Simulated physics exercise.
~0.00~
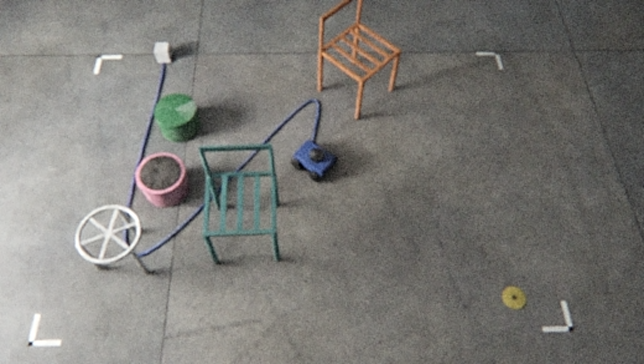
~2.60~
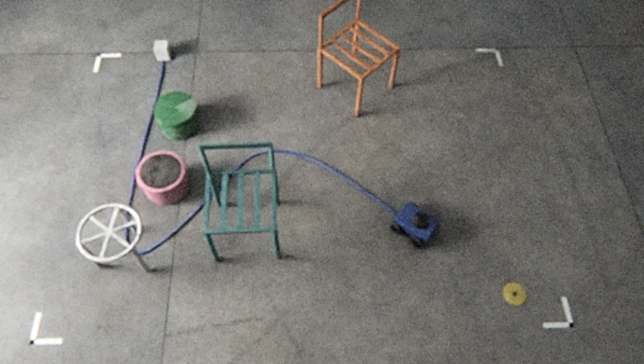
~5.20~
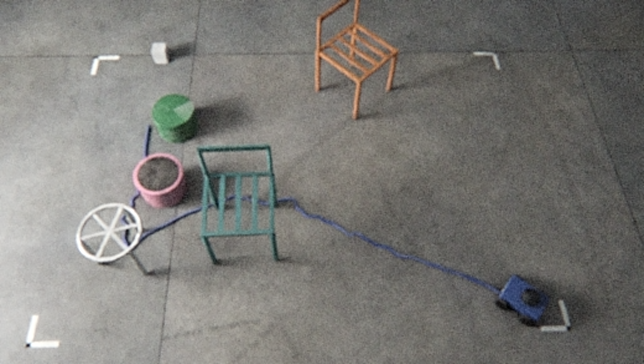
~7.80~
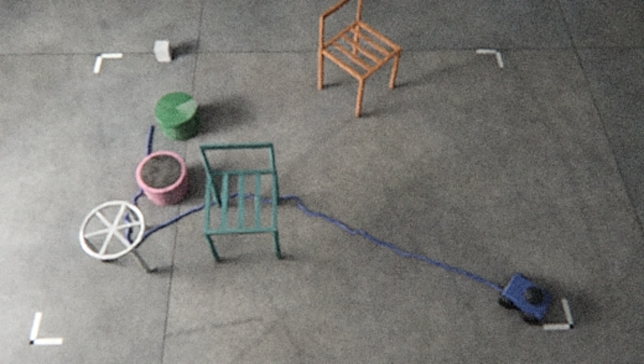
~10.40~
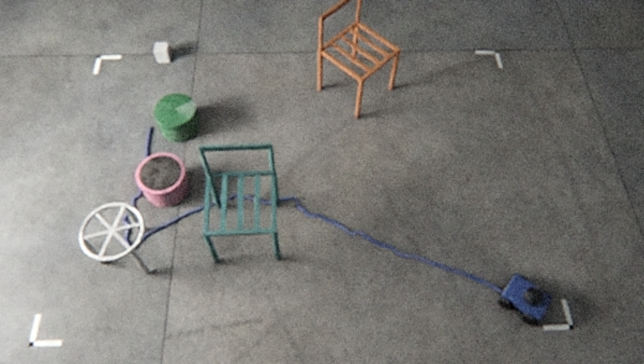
A blue cart rolls right and down, pulling its lead out of the white block, and stops.
